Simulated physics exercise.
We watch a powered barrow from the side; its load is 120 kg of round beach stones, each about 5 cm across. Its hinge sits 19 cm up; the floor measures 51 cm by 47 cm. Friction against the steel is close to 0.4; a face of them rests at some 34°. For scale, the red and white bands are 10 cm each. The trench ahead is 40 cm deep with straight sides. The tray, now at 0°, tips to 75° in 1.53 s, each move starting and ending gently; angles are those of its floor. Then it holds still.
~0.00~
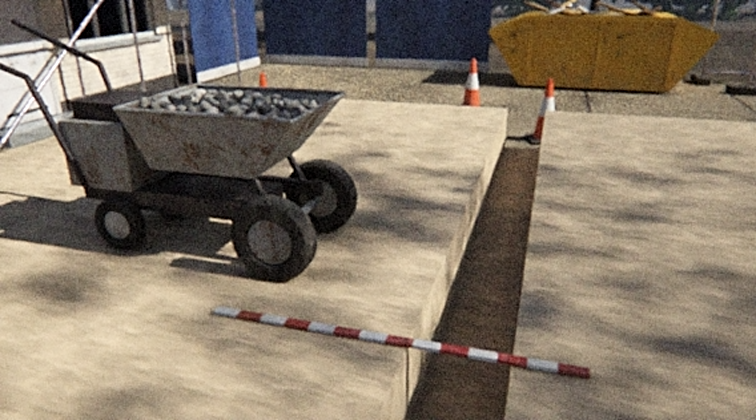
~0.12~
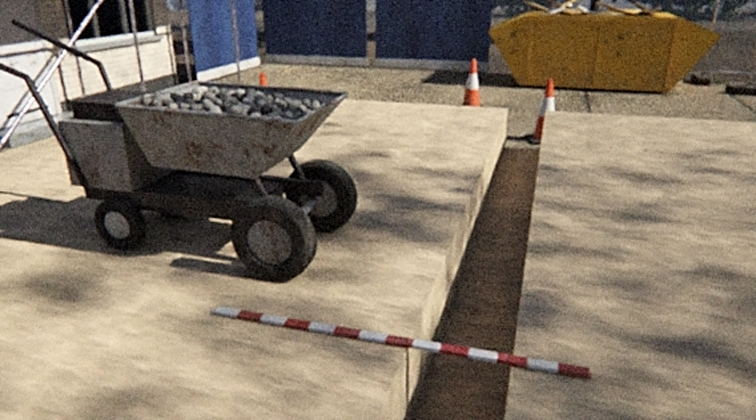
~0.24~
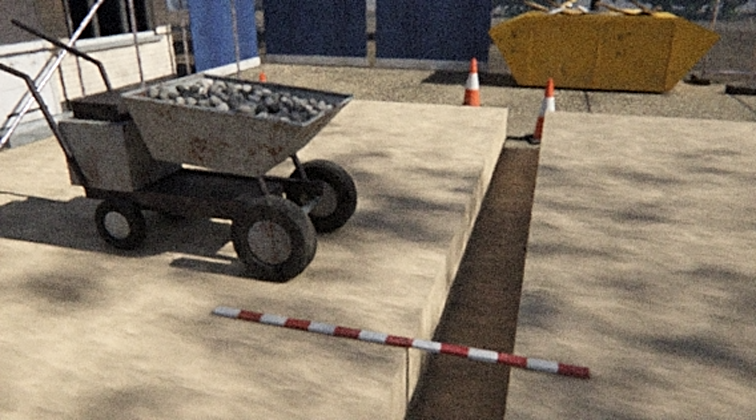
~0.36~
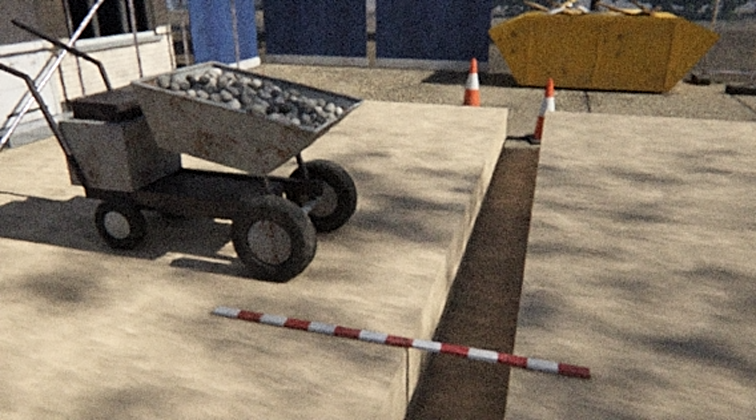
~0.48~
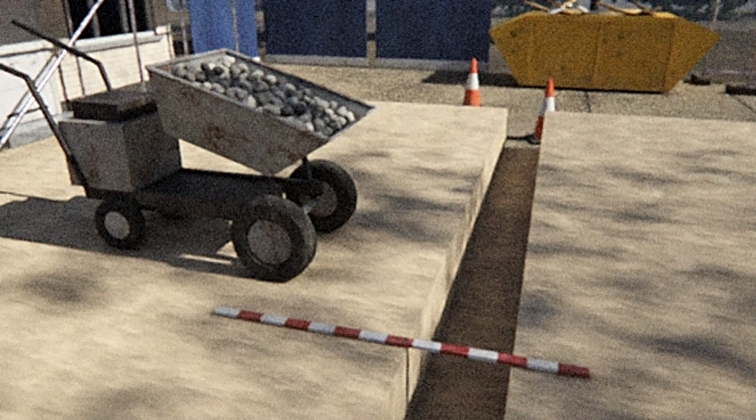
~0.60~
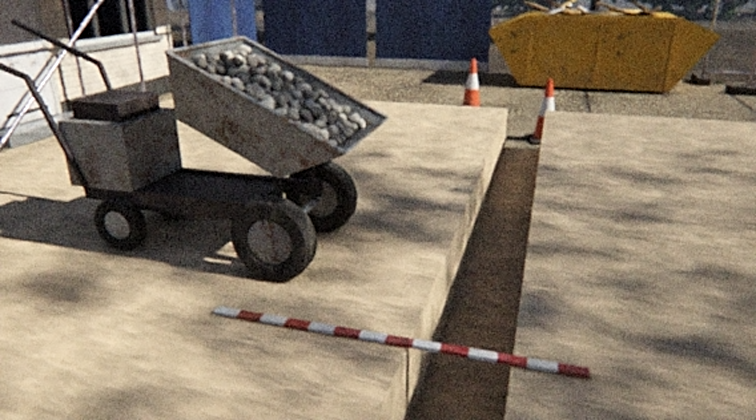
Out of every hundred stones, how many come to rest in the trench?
About 99 per cent.
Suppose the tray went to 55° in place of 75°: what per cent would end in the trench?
Then about 65 per cent.
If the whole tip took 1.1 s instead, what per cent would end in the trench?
It would be near 100 per cent.
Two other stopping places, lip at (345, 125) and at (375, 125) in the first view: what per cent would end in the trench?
Near 70 per cent from the first place, 40 from the second.
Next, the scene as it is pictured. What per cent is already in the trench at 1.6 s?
Some 70 per cent.
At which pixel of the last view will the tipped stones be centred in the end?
Around (479, 336).
After 1.1 s the floor is at 63°; 95 % in the tray, 4 % short of the trench, 1 % in the trench; the foremost stones are at (438, 219).
After 1.6 s the floor is at 75°; 23 % in the tray, 5 % short of the trench, 72 % in the trench; the foremost stones are at (512, 341).
After 2.0 s the floor is at 75°; 3 % in the tray, 4 % short of the trench, 93 % in the trench; the foremost stones are at (513, 334).
After 3.9 s the floor is at 75°; 0 % in the tray, 1 % short of the trench, 99 % in the trench; the foremost stones are at (513, 335).
